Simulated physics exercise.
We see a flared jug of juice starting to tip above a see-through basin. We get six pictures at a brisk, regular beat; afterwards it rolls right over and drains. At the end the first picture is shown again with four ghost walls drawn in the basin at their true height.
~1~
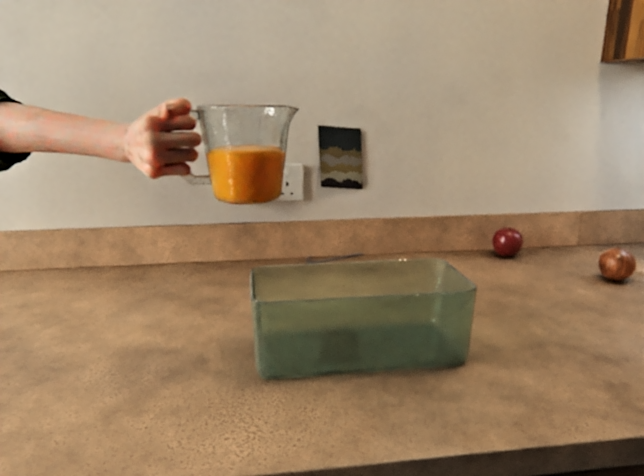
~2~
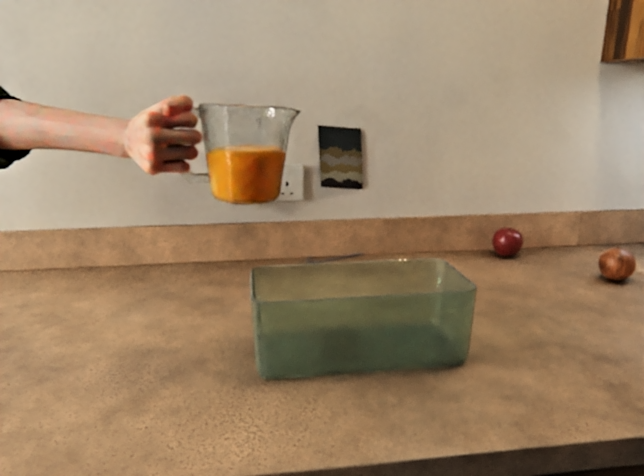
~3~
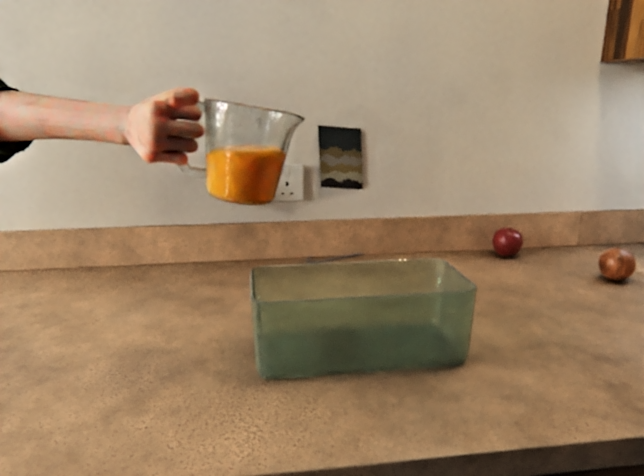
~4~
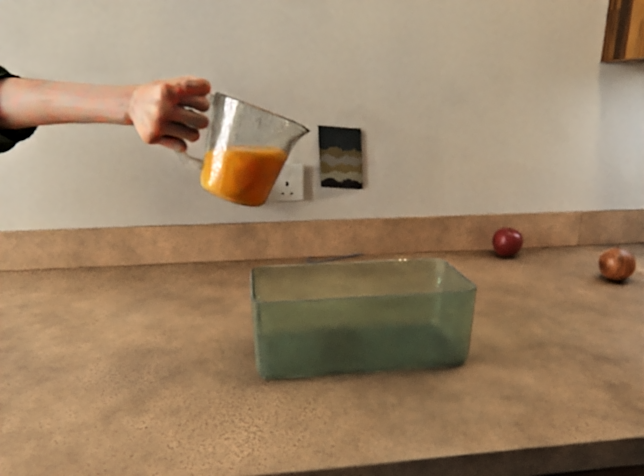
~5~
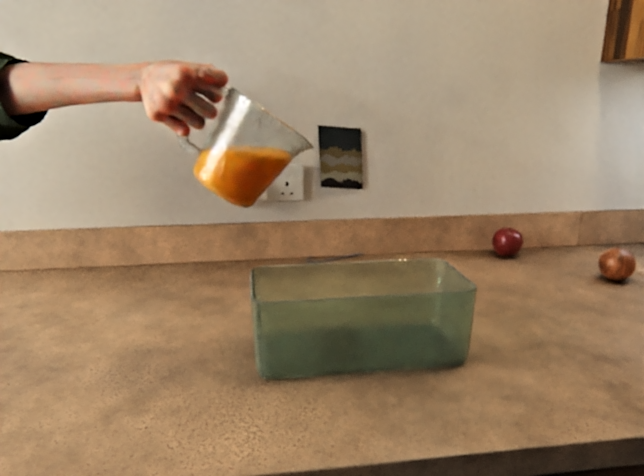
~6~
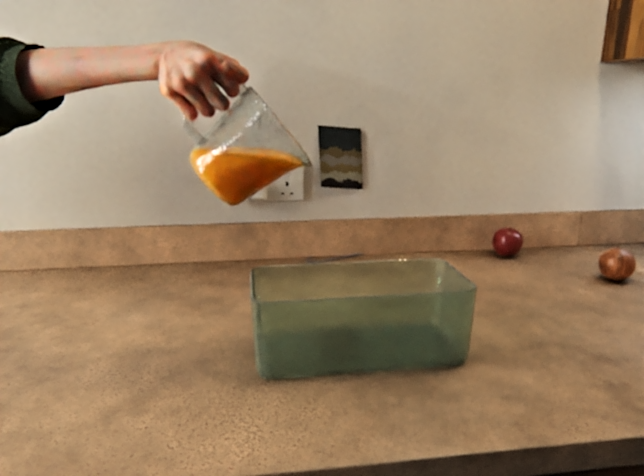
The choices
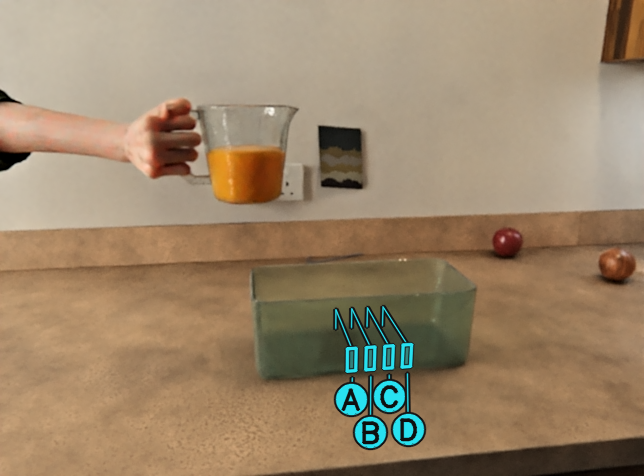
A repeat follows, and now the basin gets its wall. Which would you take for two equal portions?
A.
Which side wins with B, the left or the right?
More ends on the left.
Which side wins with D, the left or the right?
More ends on the left.
On the marked copy, A at (352, 377); B at (370, 376); C at (389, 374); D at (407, 373).
With A, about 45 % ends left of the wall and 54 % right of it.
With B, about 88 % ends left of the wall and 7 % right of it; 6 % is lost outside.
With C, about 84 % ends left of the wall and 9 % right of it; 7 % is lost outside.
With D, about 82 % ends left of the wall and 14 % right of it; 4 % is lost outside.
